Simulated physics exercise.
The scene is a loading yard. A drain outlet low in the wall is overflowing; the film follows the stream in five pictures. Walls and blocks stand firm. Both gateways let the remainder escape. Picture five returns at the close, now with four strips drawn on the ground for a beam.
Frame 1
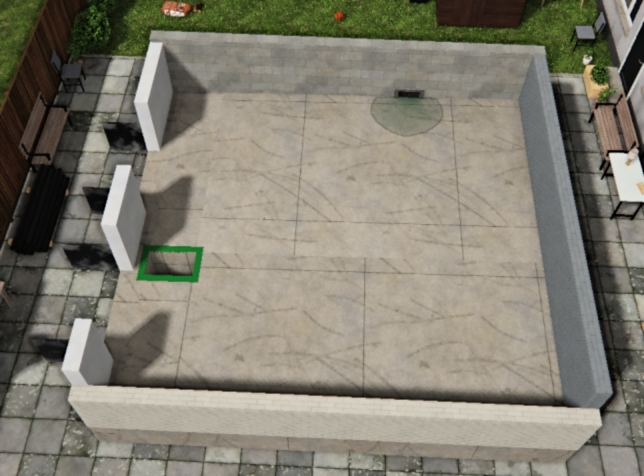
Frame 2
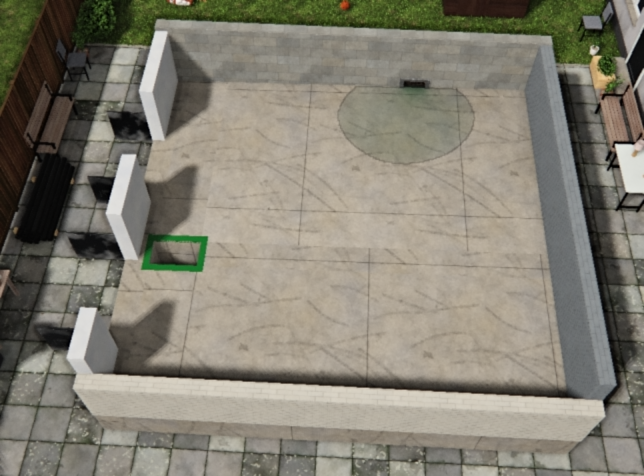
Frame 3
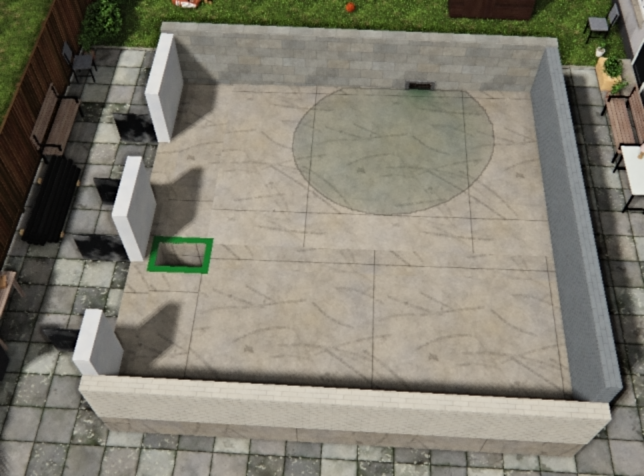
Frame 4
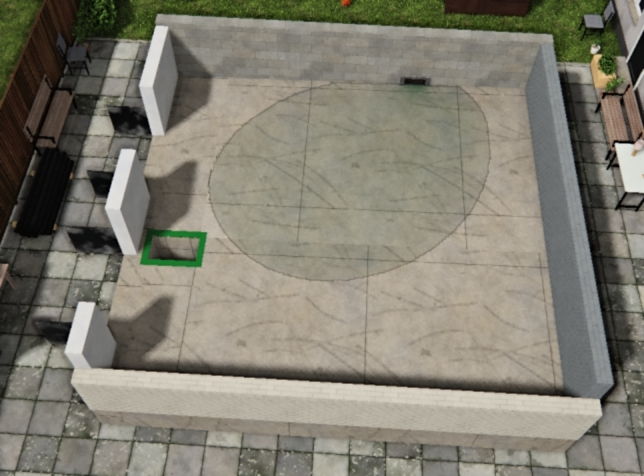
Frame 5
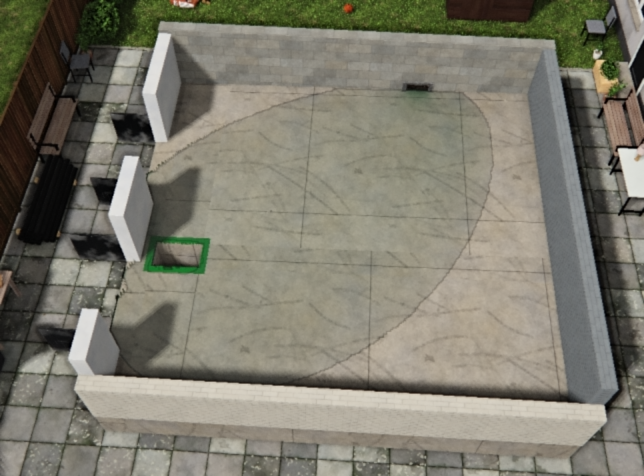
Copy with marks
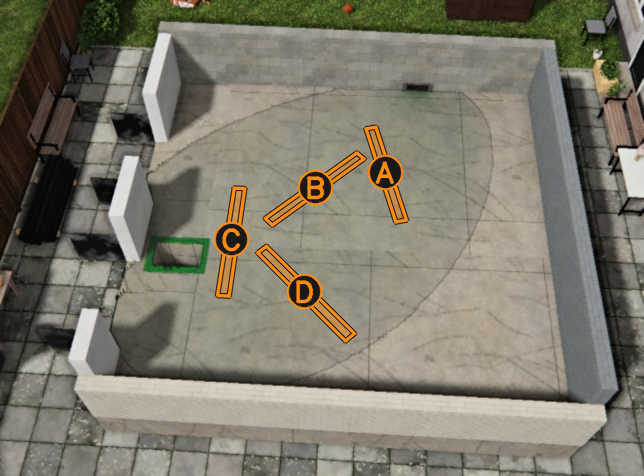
A dark wet patch spread from the far wall across the walled yard's pale paved floor, growing toward the near left until it covered over half the ground and reached the green-edged gully.
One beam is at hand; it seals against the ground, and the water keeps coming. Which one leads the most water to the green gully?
D beats the others.
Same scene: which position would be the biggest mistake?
Here it is position C.
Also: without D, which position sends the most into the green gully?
B it is.
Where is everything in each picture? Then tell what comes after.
The first picture shows outfall at (409, 93); green gully at (170, 264); open gate at (124, 314); open gate at (153, 181); 2 % of the ground under water, visible out to (407, 130); green gully still dry.
In the second picture, 9 % of the ground under water, visible out to (366, 150); green gully still dry.
In the third picture, 19 % of the ground under water, visible out to (314, 184); green gully still dry.
In the fourth picture, 37 % of the ground under water, visible out to (229, 235); green gully still dry.
In the fifth picture, 61 % of the ground under water, visible out to (126, 344); green gully taking water.
In orange, A from (370, 127) to (401, 221); B from (268, 221) to (360, 155); C from (223, 295) to (239, 188); D from (262, 249) to (350, 337).
With A, about 17 % of the stream goes into the green gully, about 83 % out by the gates.
With B, about 23 % of the stream goes into the green gully, about 77 % out by the gates.
With C, about 12 % of the stream goes into the green gully, about 88 % out by the gates.
With D, about 46 % of the stream goes into the green gully, about 54 % out by the gates.
